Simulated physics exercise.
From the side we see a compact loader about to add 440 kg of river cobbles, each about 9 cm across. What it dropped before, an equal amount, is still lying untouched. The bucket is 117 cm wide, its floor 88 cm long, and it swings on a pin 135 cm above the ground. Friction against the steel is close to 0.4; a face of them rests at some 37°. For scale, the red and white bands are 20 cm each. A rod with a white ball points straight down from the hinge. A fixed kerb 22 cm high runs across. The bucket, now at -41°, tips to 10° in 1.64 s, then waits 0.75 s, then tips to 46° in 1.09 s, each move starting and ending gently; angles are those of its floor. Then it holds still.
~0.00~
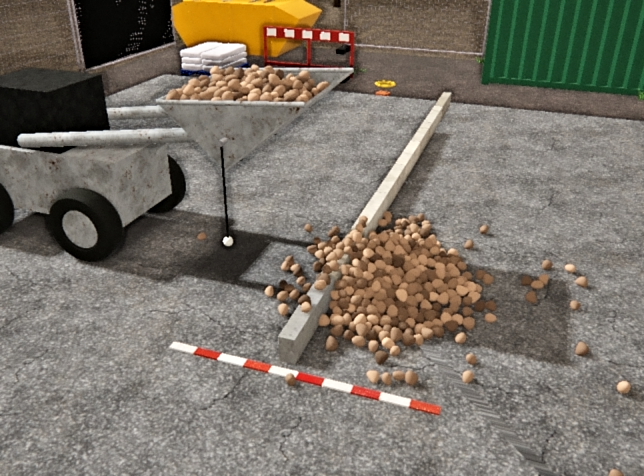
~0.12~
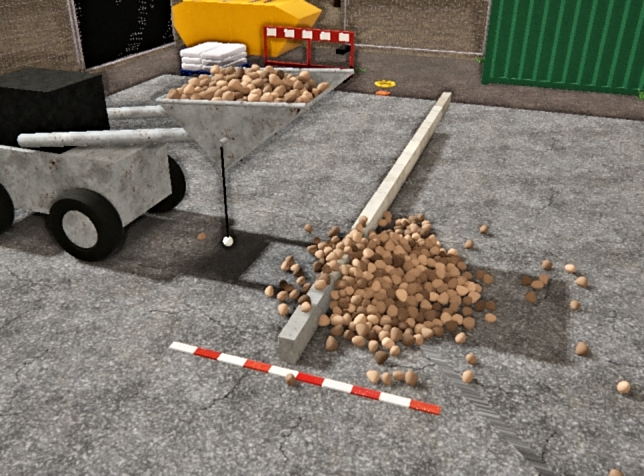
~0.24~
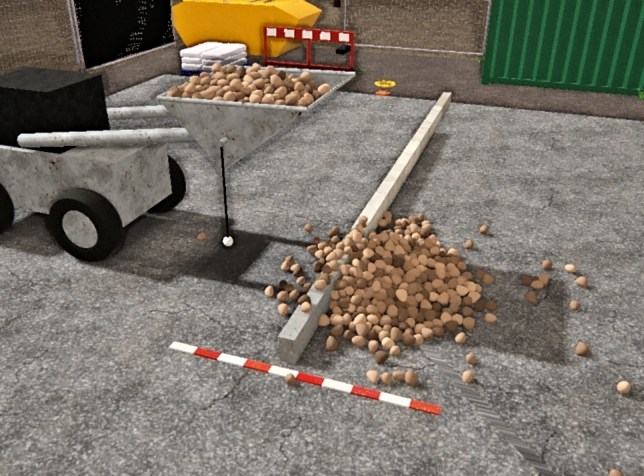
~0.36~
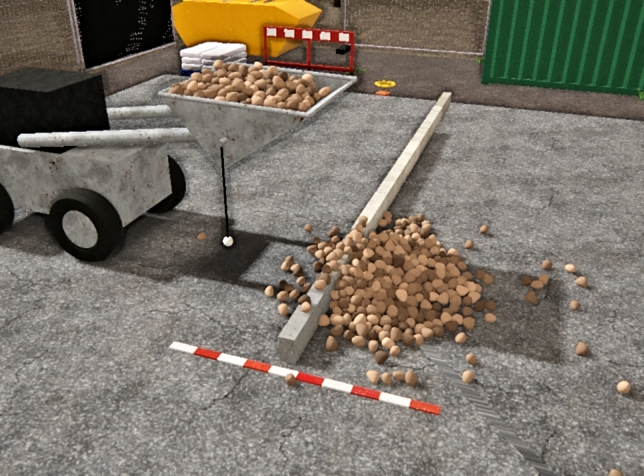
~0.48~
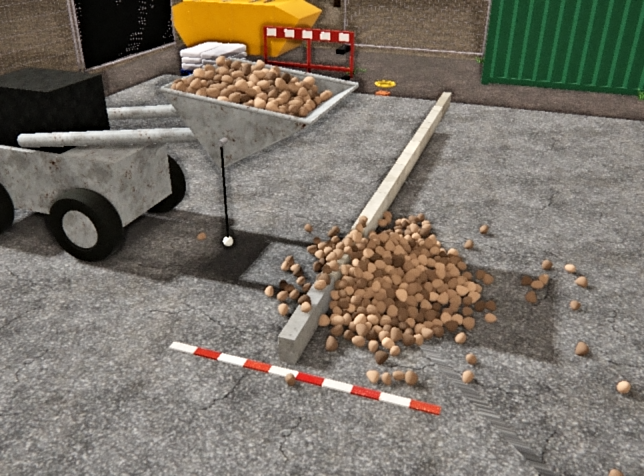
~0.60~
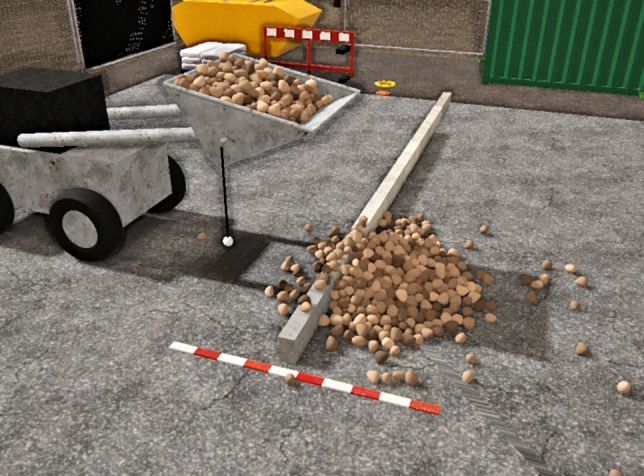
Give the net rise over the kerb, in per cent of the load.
Some 45 per cent is added.
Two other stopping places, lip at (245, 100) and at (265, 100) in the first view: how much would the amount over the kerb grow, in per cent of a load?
First some 0, then 10 per cent.
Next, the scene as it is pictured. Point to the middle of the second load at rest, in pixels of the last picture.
Near (336, 259).
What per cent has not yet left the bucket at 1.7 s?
It holds some 95 per cent.
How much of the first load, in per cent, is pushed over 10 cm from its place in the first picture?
Roughly 10 per cent of them.
After 1.2 s the floor is at 2°; in per cent of one load, 100 in the bucket, 11 on this side of the kerb, 90 over the kerb; the foremost stones are at (596, 329).
After 1.7 s the floor is at 10°; in per cent of one load, 96 in the bucket, 15 on this side of the kerb, 90 over the kerb; the foremost stones are at (596, 329).
After 3.9 s the floor is at 46°; in per cent of one load, 0 in the bucket, 65 on this side of the kerb, 135 over the kerb; the foremost stones are at (596, 329).
After 6.6 s the floor is at 46°; in per cent of one load, 0 in the bucket, 65 on this side of the kerb, 135 over the kerb; the foremost stones are at (596, 329). Net gain over the kerb, 45.
